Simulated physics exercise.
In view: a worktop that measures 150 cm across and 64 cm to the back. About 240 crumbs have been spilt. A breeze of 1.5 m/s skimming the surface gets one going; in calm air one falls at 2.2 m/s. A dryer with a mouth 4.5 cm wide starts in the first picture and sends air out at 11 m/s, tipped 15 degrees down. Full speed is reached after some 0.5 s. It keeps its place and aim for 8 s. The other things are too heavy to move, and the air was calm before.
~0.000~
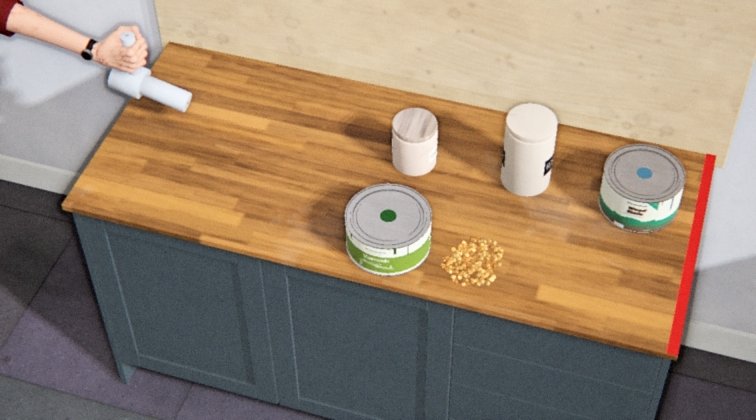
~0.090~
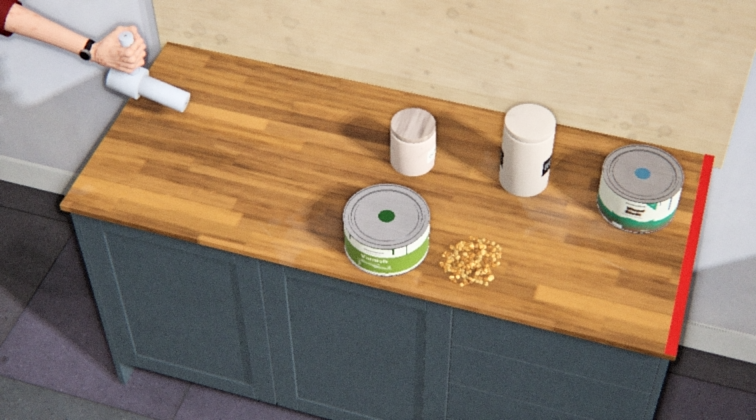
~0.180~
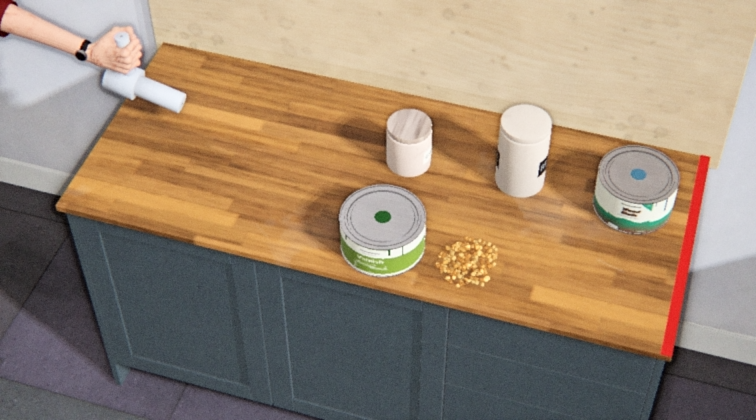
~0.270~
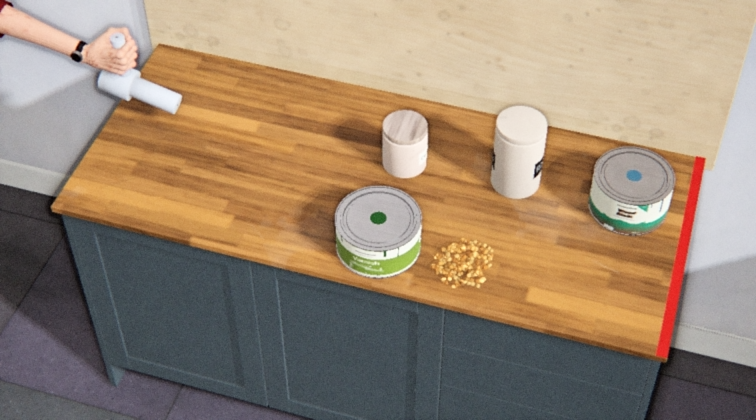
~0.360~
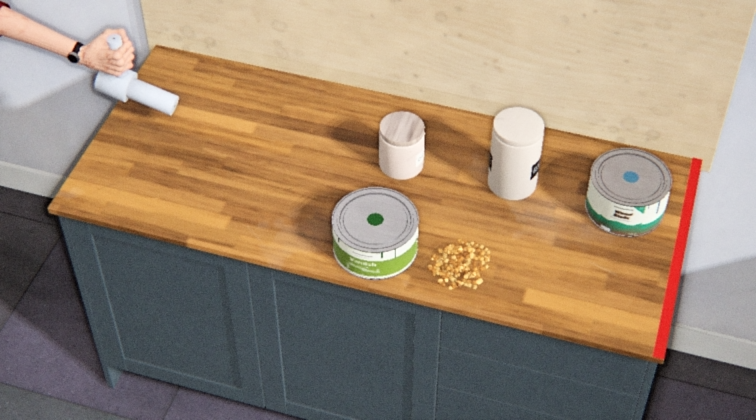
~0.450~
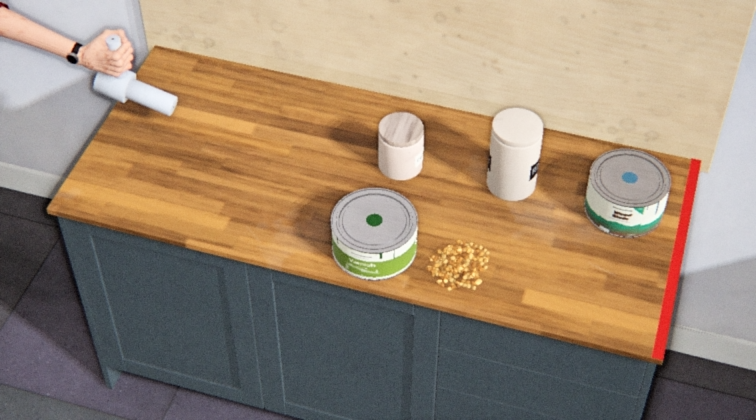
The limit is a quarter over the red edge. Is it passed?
More than a quarter over the red edge: No.
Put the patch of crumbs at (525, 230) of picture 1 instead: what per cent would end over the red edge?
In that case some 100 per cent.
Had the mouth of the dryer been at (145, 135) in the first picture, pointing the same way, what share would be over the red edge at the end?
In that case some 1 per cent.
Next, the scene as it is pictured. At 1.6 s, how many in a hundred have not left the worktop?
Near 100 %.
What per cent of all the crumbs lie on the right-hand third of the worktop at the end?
About 50 %.
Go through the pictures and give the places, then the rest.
In the first picture, the middle of the crumbs is near (472, 262), none has stirred yet and the mouth of the dryer is at (188, 103).
In the second picture, the middle of the crumbs is near (471, 259), none has stirred yet and the red edge is centred on (697, 249).
In the third picture, the middle of the crumbs is near (467, 260), none has stirred yet, the top of a large tin is at (383, 216) and the top of a jar is at (526, 122).
In the fourth picture, the middle of the crumbs is near (462, 261) and none has stirred yet.
In the fifth picture, the middle of the crumbs is near (459, 262) and none has stirred yet.
In the sixth picture, the middle of the crumbs is near (458, 263) and none has stirred yet.
After 1.6 s, 48 % are on the move or not yet settled, 2 % are over the red edge; the middle of those still in play is near (456, 267).
After 2.6 s, 43 % are on the move or not yet settled, 4 % are over the red edge; the middle of those still in play is near (456, 267).
After 4.4 s, 37 % are on the move or not yet settled, 6 % are over the red edge; the middle of those still in play is near (456, 267).
After 8.0 s, at the end, 8 % are over the red edge; the middle of those still in play is near (456, 267).
